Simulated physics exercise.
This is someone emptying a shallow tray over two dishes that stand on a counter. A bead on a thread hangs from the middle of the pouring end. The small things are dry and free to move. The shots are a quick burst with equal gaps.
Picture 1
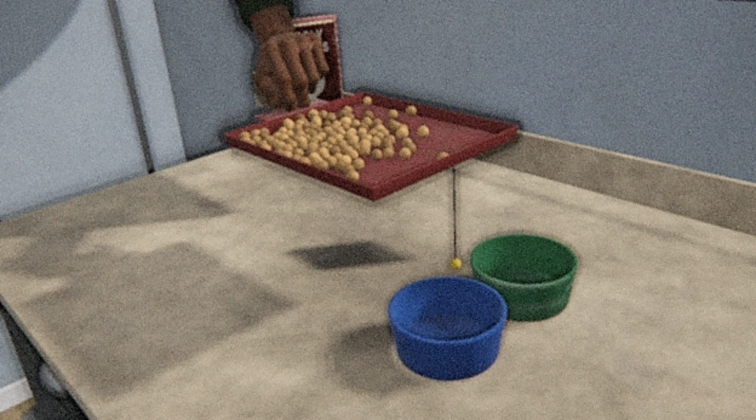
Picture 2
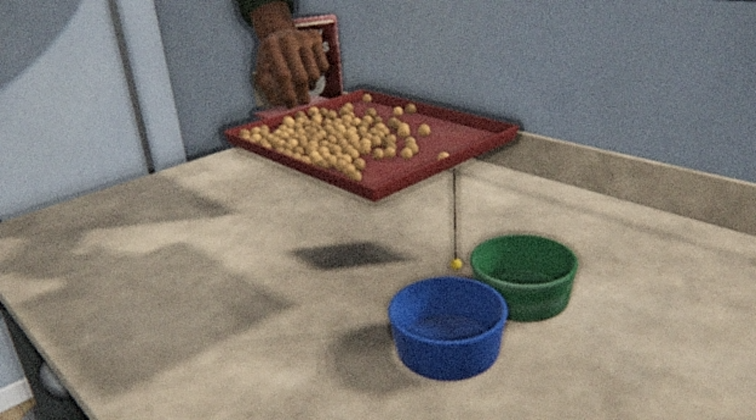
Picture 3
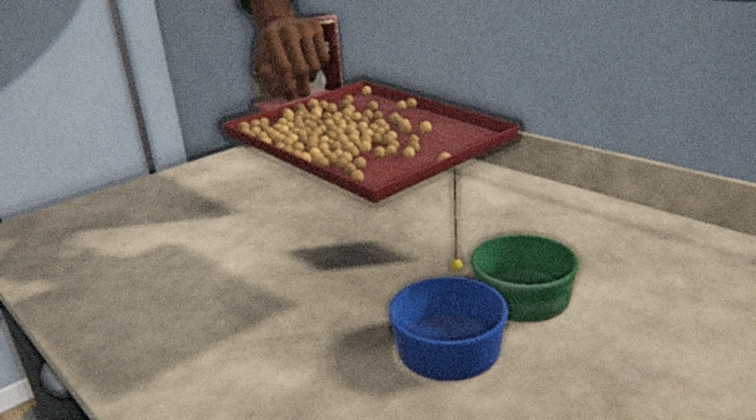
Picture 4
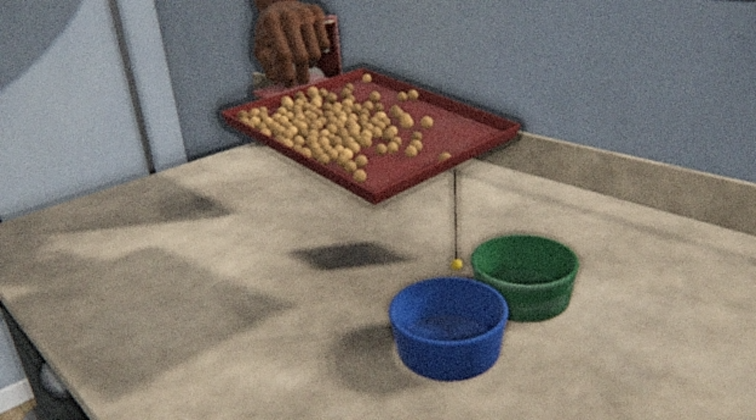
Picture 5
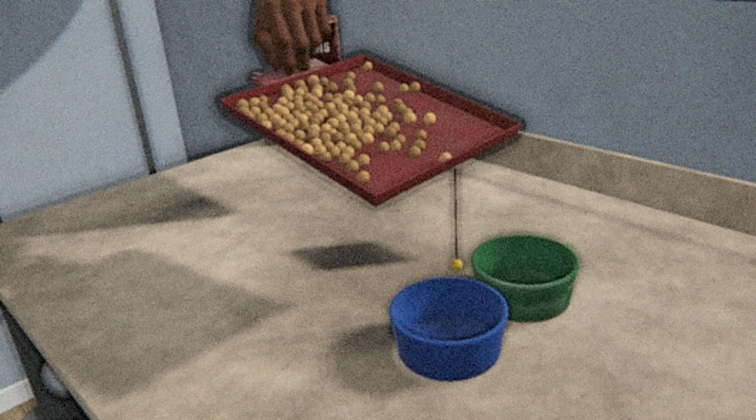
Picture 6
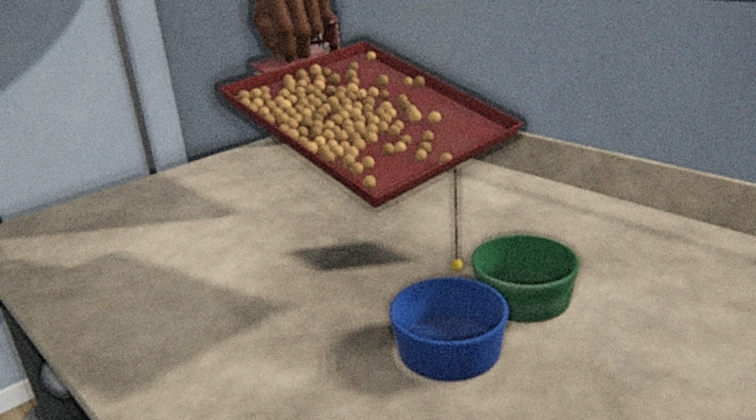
A hand raised the back of a red tray of round wooden beads above a blue dish and a green one, tilting it toward its near left corner as the beads began shifting across it.
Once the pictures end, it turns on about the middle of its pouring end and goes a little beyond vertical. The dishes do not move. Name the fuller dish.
Fuller: The left-hand dish.
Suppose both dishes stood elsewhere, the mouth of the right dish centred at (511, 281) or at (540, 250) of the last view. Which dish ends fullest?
First the dish on the left, then the dish on the left.
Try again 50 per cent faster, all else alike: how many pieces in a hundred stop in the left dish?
About 50 per cent.
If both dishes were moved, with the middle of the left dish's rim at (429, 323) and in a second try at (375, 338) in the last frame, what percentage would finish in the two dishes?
In turn 90 and 70 in a hundred.
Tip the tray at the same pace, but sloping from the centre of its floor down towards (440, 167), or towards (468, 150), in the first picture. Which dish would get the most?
One: Left. Two: The right dish.
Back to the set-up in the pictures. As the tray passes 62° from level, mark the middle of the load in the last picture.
Around (424, 166).
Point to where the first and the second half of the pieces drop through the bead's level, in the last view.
At about (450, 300), then at (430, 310).
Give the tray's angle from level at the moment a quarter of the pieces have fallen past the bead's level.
Roughly 65°.
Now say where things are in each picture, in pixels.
Corners of the pouring end at (373, 186) and (514, 126), level; middle of the load at (332, 137), round wooden beads; left dish at (492, 347); right dish at (567, 292); bead on its thread at (455, 264), in the first picture.
Corners of the pouring end at (373, 187) and (515, 126), level; middle of the load at (332, 135), in the second picture.
Corners of the pouring end at (374, 188) and (516, 125), tipped barely, lowest at the left corner; middle of the load at (332, 130), in the third picture.
Corners of the pouring end at (375, 191) and (517, 125), tipped a little, lowest at the left corner; middle of the load at (332, 122), a small part on the move, in the fourth picture.
Corners of the pouring end at (376, 193) and (518, 123), tipped a little, lowest at the left corner; middle of the load at (333, 115), a small part on the move, in the fifth picture.
Corners of the pouring end at (376, 195) and (519, 123), tipped clearly, lowest at the left corner; middle of the load at (337, 110), nearly all on the move; left dish at (493, 348); right dish at (568, 292), in the sixth picture.
Soon, tray tipped steeply; about two thirds on the tray; a small part in the left dish; a stray few in the right dish; a small part outside both; a small part in the air.
A while on, tray tipped past a quarter turn; a stray few on the tray; about two thirds in the left dish; a stray few in the right dish; about a quarter outside both; a small part in the air.
Towards the end, tray tipped past a quarter turn; about two thirds in the left dish; a small part in the right dish; about a third outside both.
Finally, tray tipped past a quarter turn; about two thirds in the left dish; a small part in the right dish; about a third outside both.
